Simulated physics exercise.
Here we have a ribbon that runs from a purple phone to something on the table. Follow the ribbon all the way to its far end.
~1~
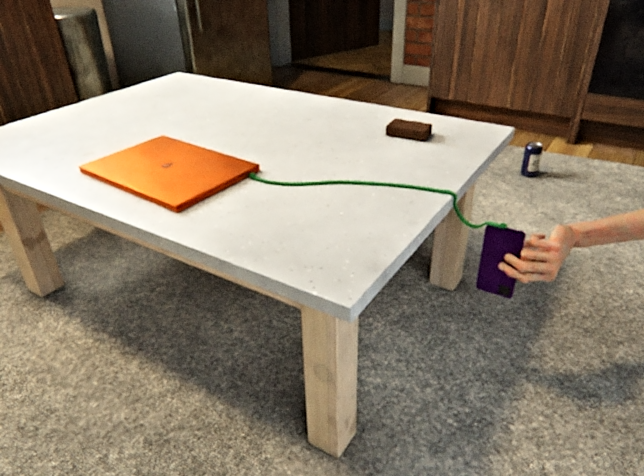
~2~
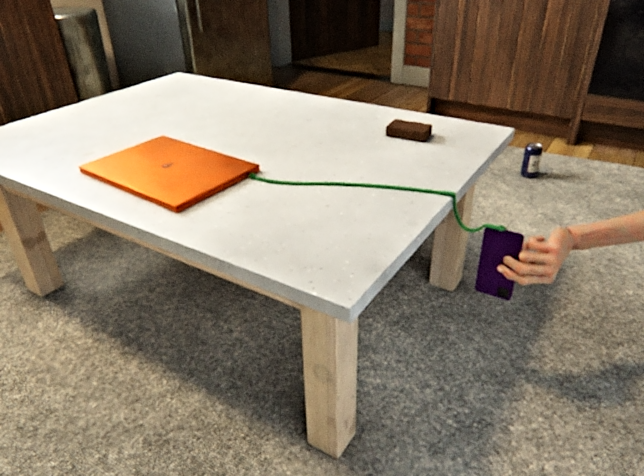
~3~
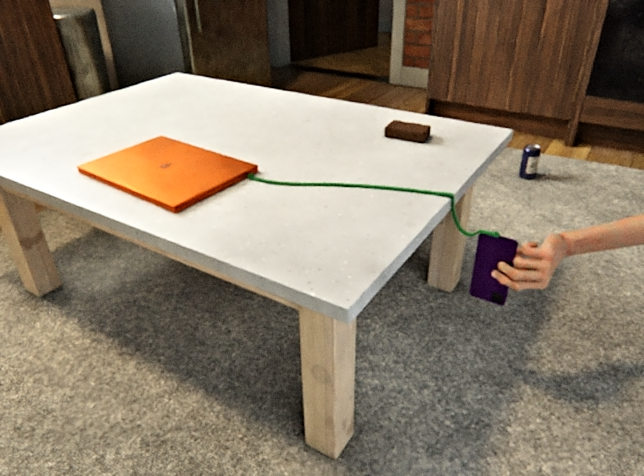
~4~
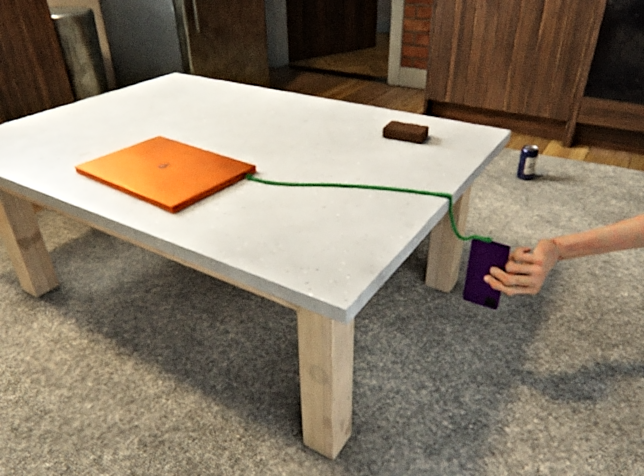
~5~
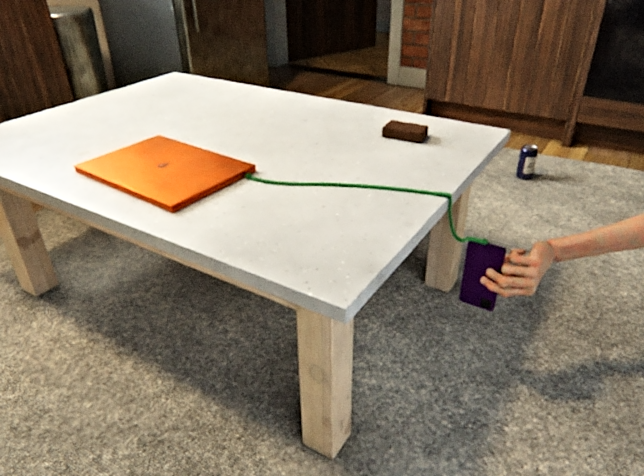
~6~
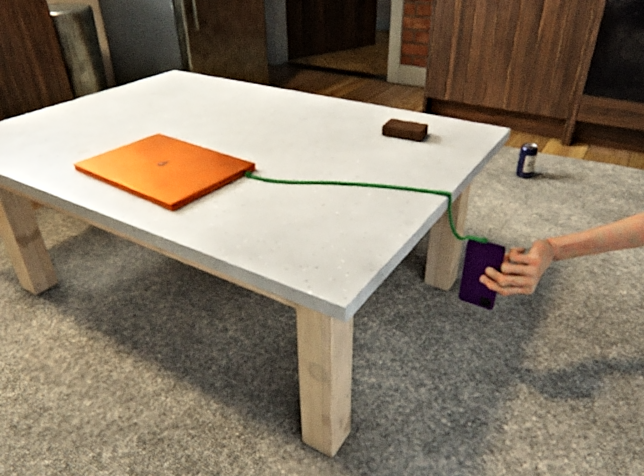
A hand moves a purple phone, tied by green ribbon to an orange laptop, slightly down and left.
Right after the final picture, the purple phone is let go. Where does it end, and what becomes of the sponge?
By the end the purple phone has stayed suspended, and the sponge has held its position.
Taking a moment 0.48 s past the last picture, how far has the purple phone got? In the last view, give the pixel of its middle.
At that time it is at about pixel (401, 282).
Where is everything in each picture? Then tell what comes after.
In the first picture, purple phone (500, 262); orange laptop (168, 165); sponge (409, 124).
In the second picture, purple phone (498, 264).
In the third picture, purple phone (493, 269).
In the fourth picture, purple phone (485, 274); ribbon through (309, 184) (384, 188).
In the fifth picture, purple phone (481, 276); ribbon through (308, 184) (383, 187).
In the sixth picture, purple phone (481, 274); orange laptop (164, 163); sponge (406, 124); ribbon tied to the laptop, with little slack.
Then, 0.48 s on from there, phone off the ground near (402, 282); laptop in place; sponge in place.
Then, 1.24 s on from there, phone off the ground near (437, 318); laptop in place; sponge in place.
Then, 2.10 s on from there, phone off the ground near (460, 325); laptop in place; sponge in place.
In the end, phone off the ground near (404, 314); laptop in place; sponge in place. The purple phone ends up dangling and the sponge keeps its place.
